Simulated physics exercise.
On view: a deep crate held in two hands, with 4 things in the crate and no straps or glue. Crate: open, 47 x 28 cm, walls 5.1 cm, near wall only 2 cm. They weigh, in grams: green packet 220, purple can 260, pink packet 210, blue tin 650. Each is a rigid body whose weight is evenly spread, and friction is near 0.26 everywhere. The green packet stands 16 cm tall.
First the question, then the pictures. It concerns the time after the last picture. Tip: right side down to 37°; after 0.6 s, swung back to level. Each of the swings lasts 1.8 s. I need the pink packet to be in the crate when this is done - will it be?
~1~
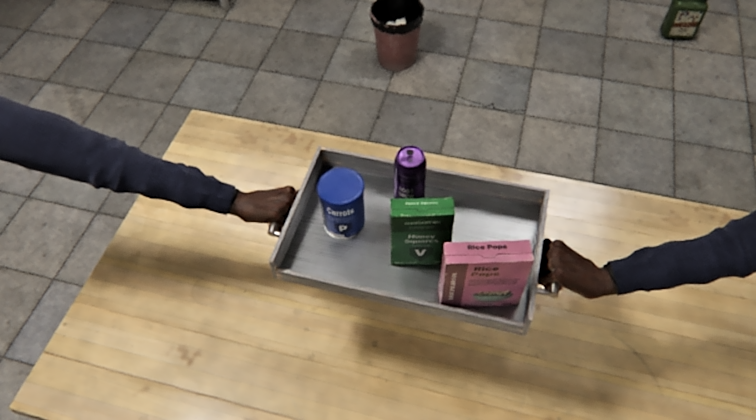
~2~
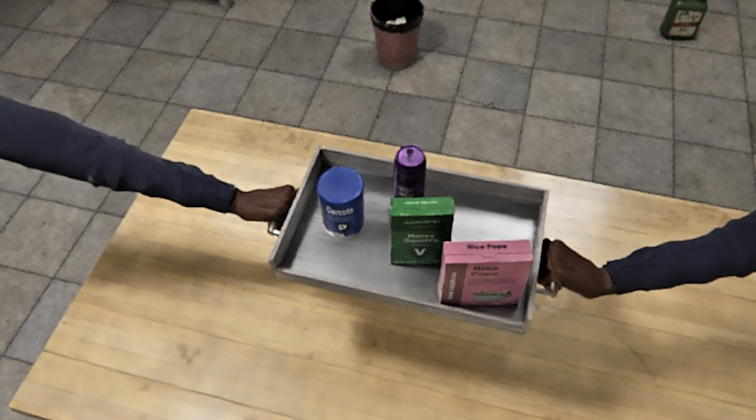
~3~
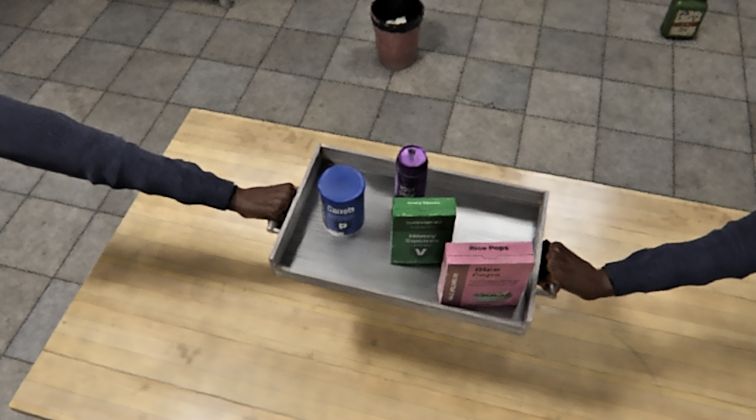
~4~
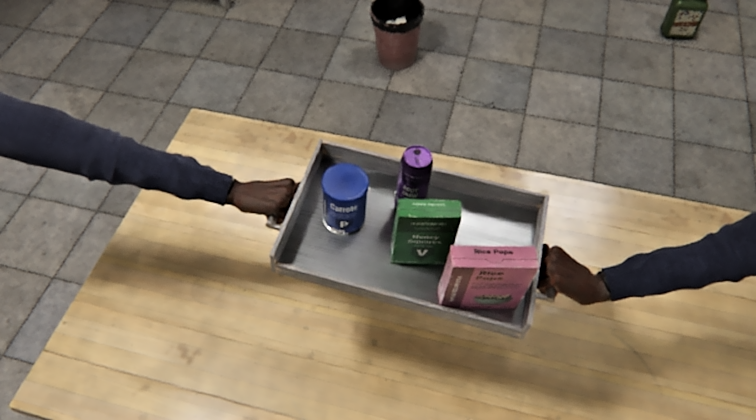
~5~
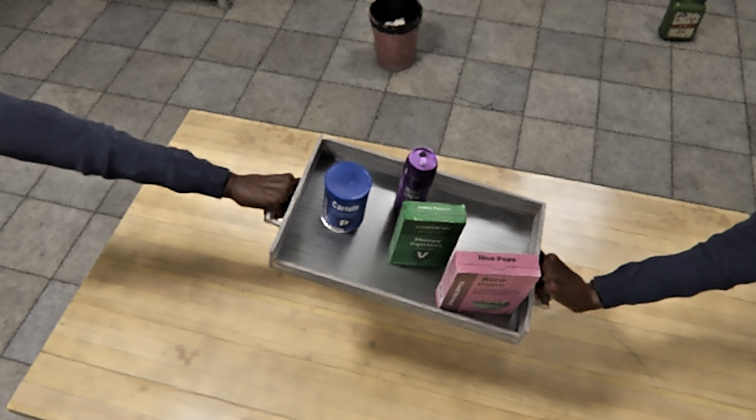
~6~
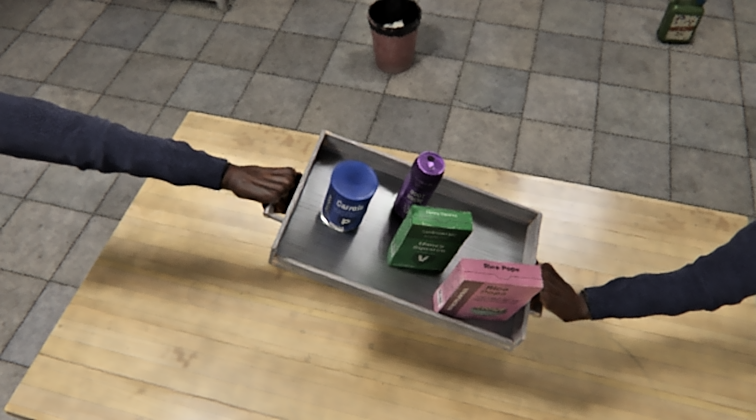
The crate holds on to it.
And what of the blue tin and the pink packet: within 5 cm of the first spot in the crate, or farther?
Here the blue tin moves off, and the pink packet is left in place.
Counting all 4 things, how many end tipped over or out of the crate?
The answer is 2.
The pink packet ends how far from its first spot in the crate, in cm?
1 cm.
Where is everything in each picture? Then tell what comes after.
The first picture shows crate level; pink packet (483, 275); green packet (421, 233).
The second picture shows crate level; blue tin (342, 203); green packet (420, 232).
The third picture shows crate tipped 2°, right side down; purple can (410, 184); blue tin (343, 202).
The fourth picture shows crate tipped 5°, right side down; green packet (424, 233); purple can (413, 184).
The fifth picture shows crate tipped 9°, right side down; blue tin (346, 198); green packet (426, 236).
The sixth picture shows crate tipped 15°, right side down; pink packet (486, 292); purple can (418, 188).
Then, 0.50 s after the last picture, crate tipped 32°, right side down; green packet tipped 4° from how it sat; purple can slid 15 cm; blue tin slid 16 cm.
Then, 1.00 s after the last picture, crate tipped 37°, right side down; purple can now out of the crate; green packet tipped 32° from how it sat; blue tin slid 34 cm.
Then, 2.40 s after the last picture, crate tipped 22°, right side down; green packet now out of the crate; blue tin slid 34 cm.
At rest, out of the crate, green packet and purple can; not toppled but over 5 cm from the start, blue tin; the last one in place, give or take 5 cm. In the last view, pink packet near (487, 280).
